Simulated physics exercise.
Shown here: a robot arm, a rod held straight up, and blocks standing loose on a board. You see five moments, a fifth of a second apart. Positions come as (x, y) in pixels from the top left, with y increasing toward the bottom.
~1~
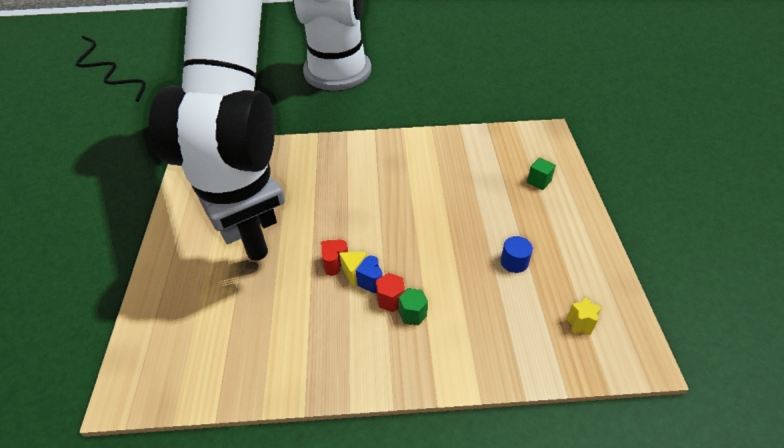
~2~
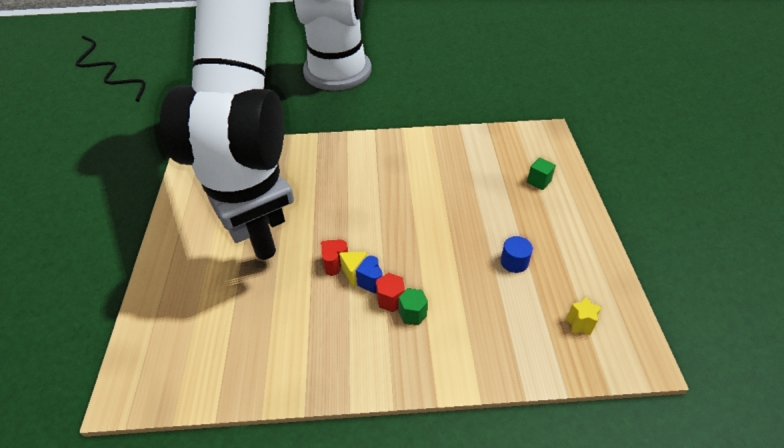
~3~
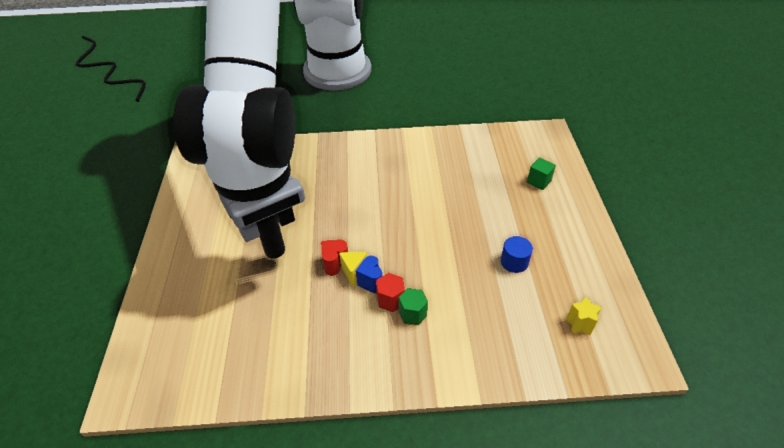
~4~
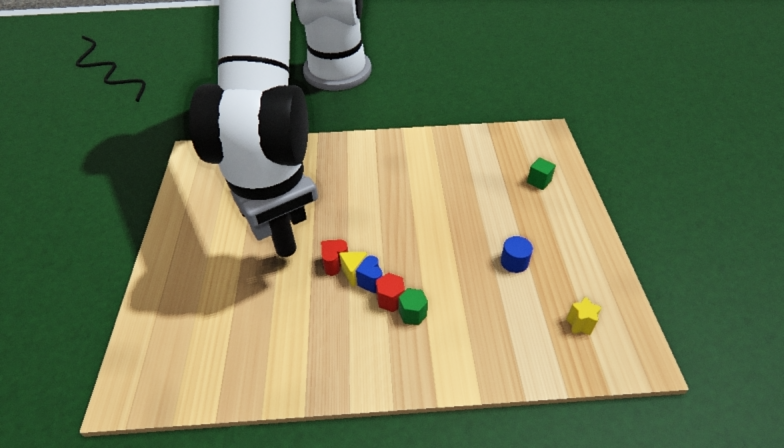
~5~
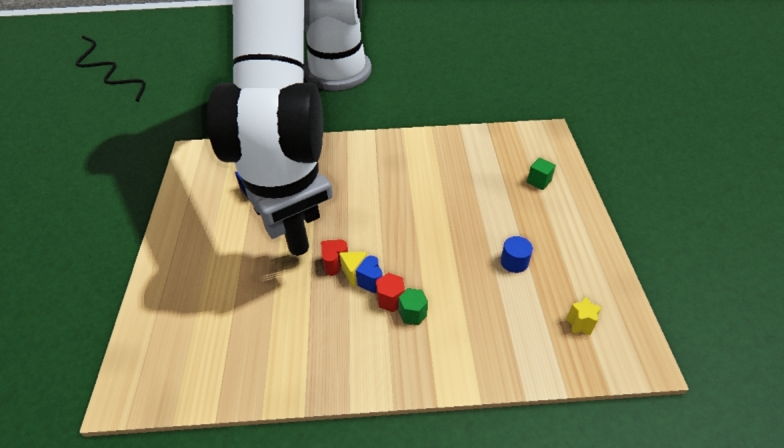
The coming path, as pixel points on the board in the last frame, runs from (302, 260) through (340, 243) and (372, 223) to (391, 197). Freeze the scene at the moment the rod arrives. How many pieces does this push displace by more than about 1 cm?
One.
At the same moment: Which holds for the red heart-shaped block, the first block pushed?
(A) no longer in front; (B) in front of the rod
I'll go with A - no longer in front.
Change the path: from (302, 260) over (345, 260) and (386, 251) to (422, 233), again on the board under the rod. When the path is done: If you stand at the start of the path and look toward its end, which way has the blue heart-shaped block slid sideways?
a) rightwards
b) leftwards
That would be a.
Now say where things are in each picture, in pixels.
Rod tip (258, 254); block tops, red heart-shaped block (332, 248); yellow triangular block (353, 258), in the first picture.
Rod (266, 253); blocks unchanged, in the second picture.
Rod (275, 252); blocks unchanged, in the third picture.
Rod (287, 250); blocks unchanged, in the fourth picture.
Rod (299, 249); red heart-shaped block (332, 248); yellow triangular block (353, 258), in the fifth picture.
What follows on the original path. One third of the way, rod (339, 232); red heart-shaped block (344, 243), turned 60° clockwise.
Two thirds of the way, rod (372, 211); red heart-shaped block (345, 243), turned 65° clockwise.
At the end, rod (390, 186); red heart-shaped block (345, 243), turned 65° clockwise; yellow triangular block in place.
